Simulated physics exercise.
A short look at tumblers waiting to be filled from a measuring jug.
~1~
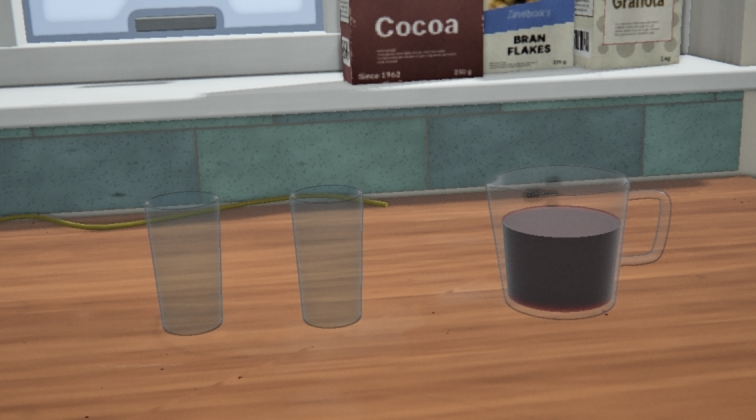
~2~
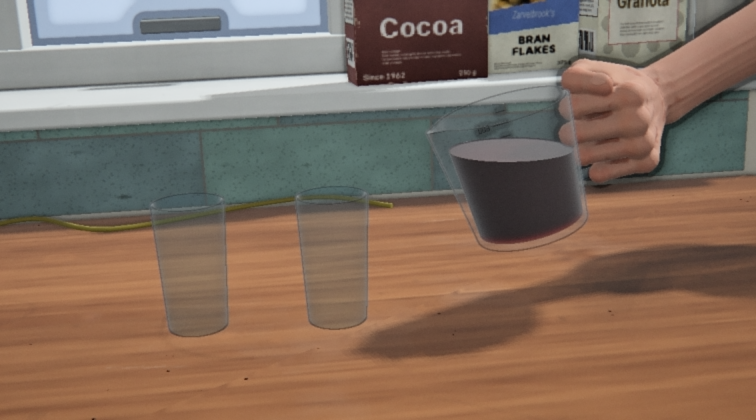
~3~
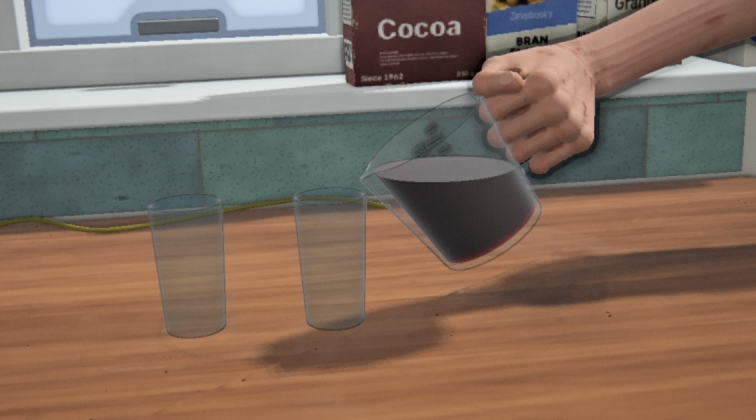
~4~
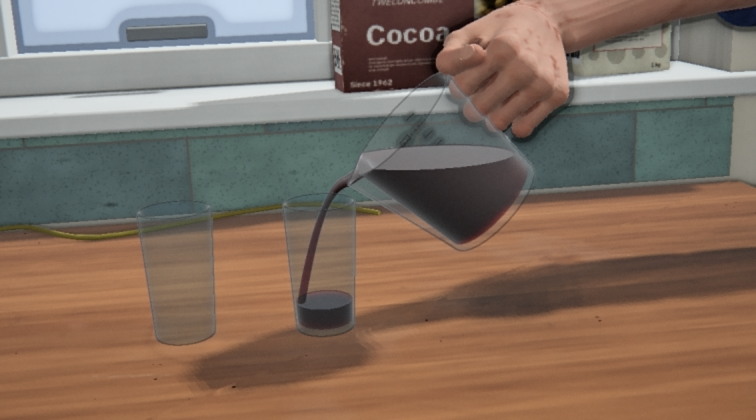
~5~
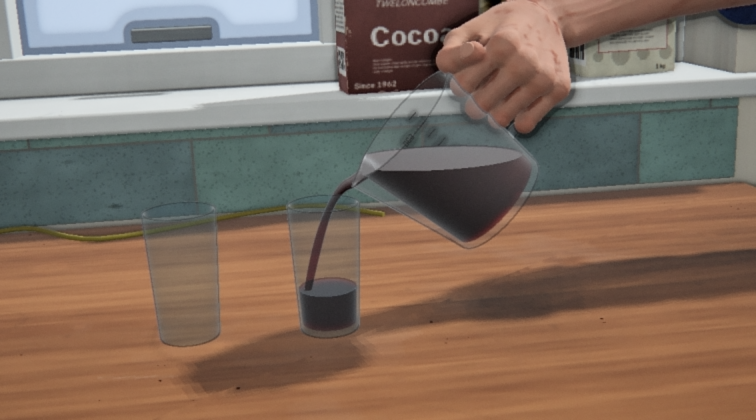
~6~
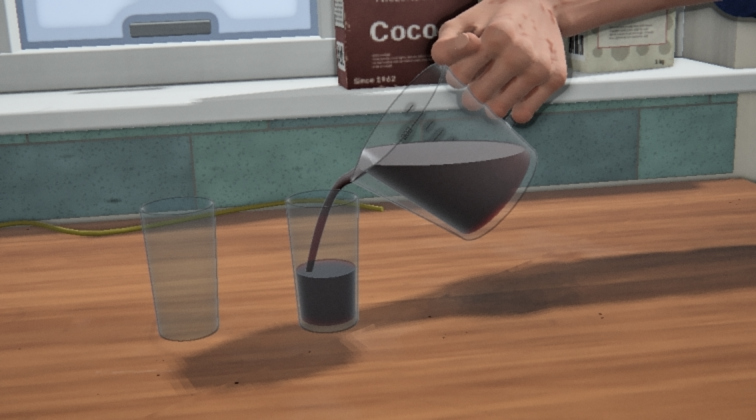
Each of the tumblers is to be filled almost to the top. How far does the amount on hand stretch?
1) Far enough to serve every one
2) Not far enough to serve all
Far enough to serve every one.
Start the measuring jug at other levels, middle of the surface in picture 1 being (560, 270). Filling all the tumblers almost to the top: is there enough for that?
Looks like it comes up shy, I'd say.
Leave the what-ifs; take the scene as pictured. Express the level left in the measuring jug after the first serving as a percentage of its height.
About 40 %.
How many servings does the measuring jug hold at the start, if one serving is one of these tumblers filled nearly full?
I'd say around 2.5.
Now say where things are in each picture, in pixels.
In the first picture, at the start; measuring jug (561, 237) about two thirds full; two tumblers, the last at (187, 260).
In the second picture, a hand has the measuring jug; measuring jug about two thirds full, surface at (513, 150); the first is empty.
In the third picture, the measuring jug is tipped; measuring jug (456, 181) tipped 30° with all of its load; two tumblers, the last at (190, 263).
In the fourth picture, the stream is running; measuring jug (445, 164) tipped 45° with nearly all of its load; the first is nearly empty.
In the fifth picture, the stream is running; measuring jug (448, 162) tipped 50° with nearly all of its load; two tumblers, the last at (184, 271).
In the sixth picture, the stream is running; measuring jug (447, 154) tipped 50° with nearly all of its load; the first is about a third full.
Shortly, the first is about two thirds full.
Then, the first is done and the measuring jug has about two thirds of its load.
At the finish, both are full and about a quarter of the red wine is over.
